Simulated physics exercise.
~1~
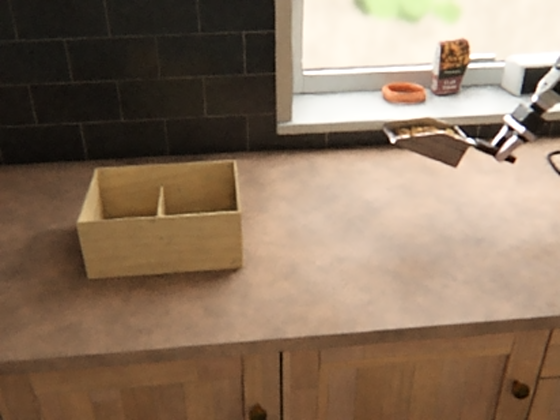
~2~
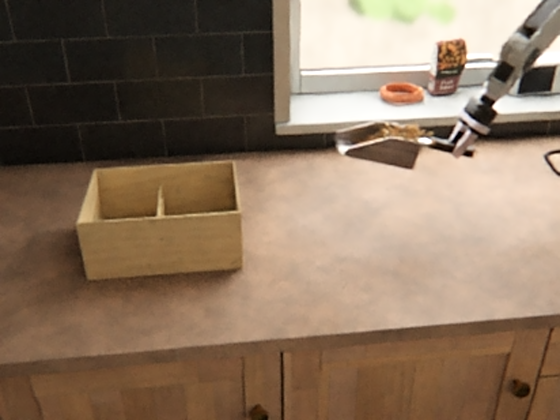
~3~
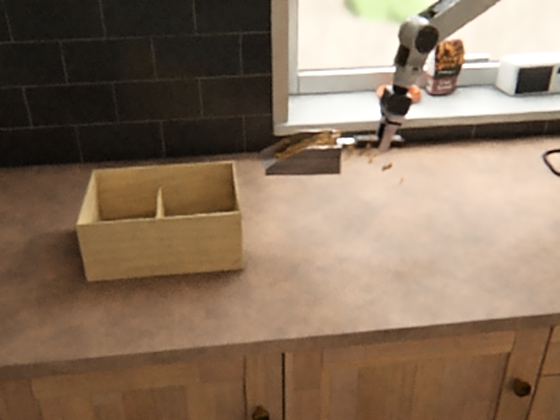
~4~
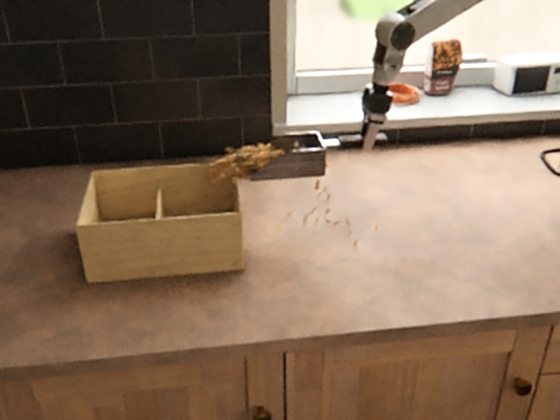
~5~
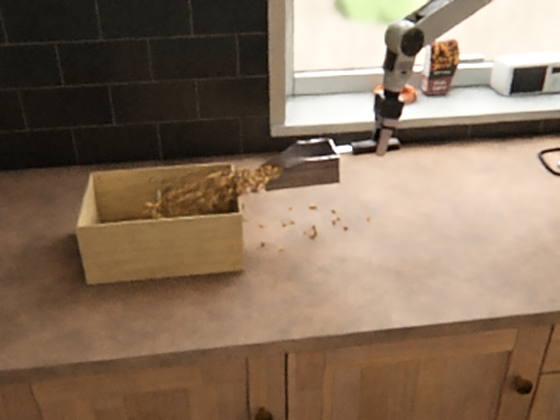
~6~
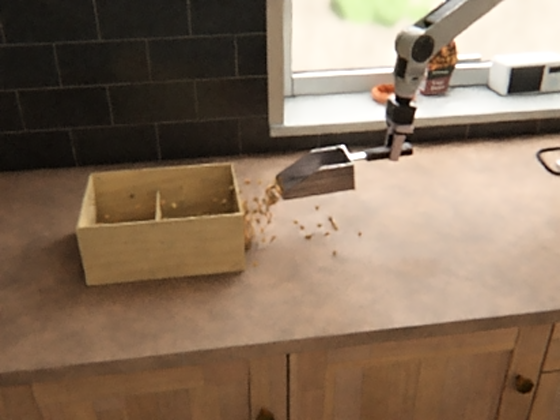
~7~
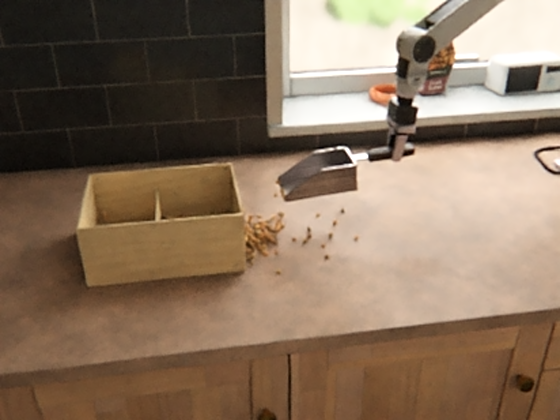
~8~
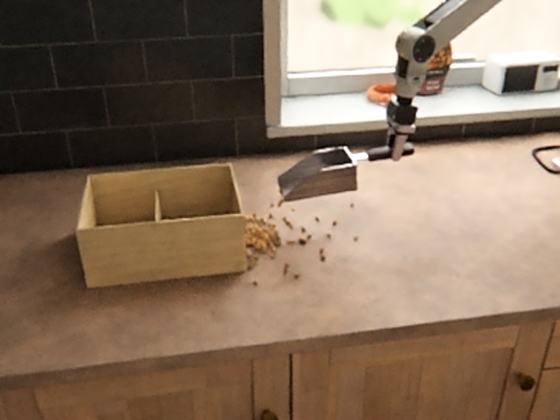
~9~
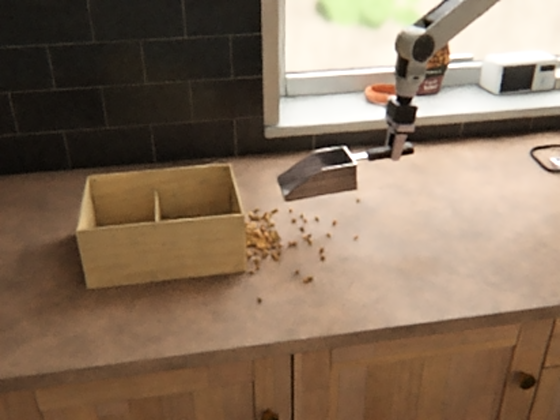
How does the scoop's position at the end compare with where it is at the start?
At the start the scoop is at the right, in front of the window sill and well away from the wooden box. By the end it is further left and a little lower, just to the right of the box.
The video shows a robot arm carrying a scoop of dried chickpeas left across a counter toward a divided wooden box, flinging them forward, then drawing back and tipping slightly; some land inside, while many spill and settle in a scattered pile beside the box.
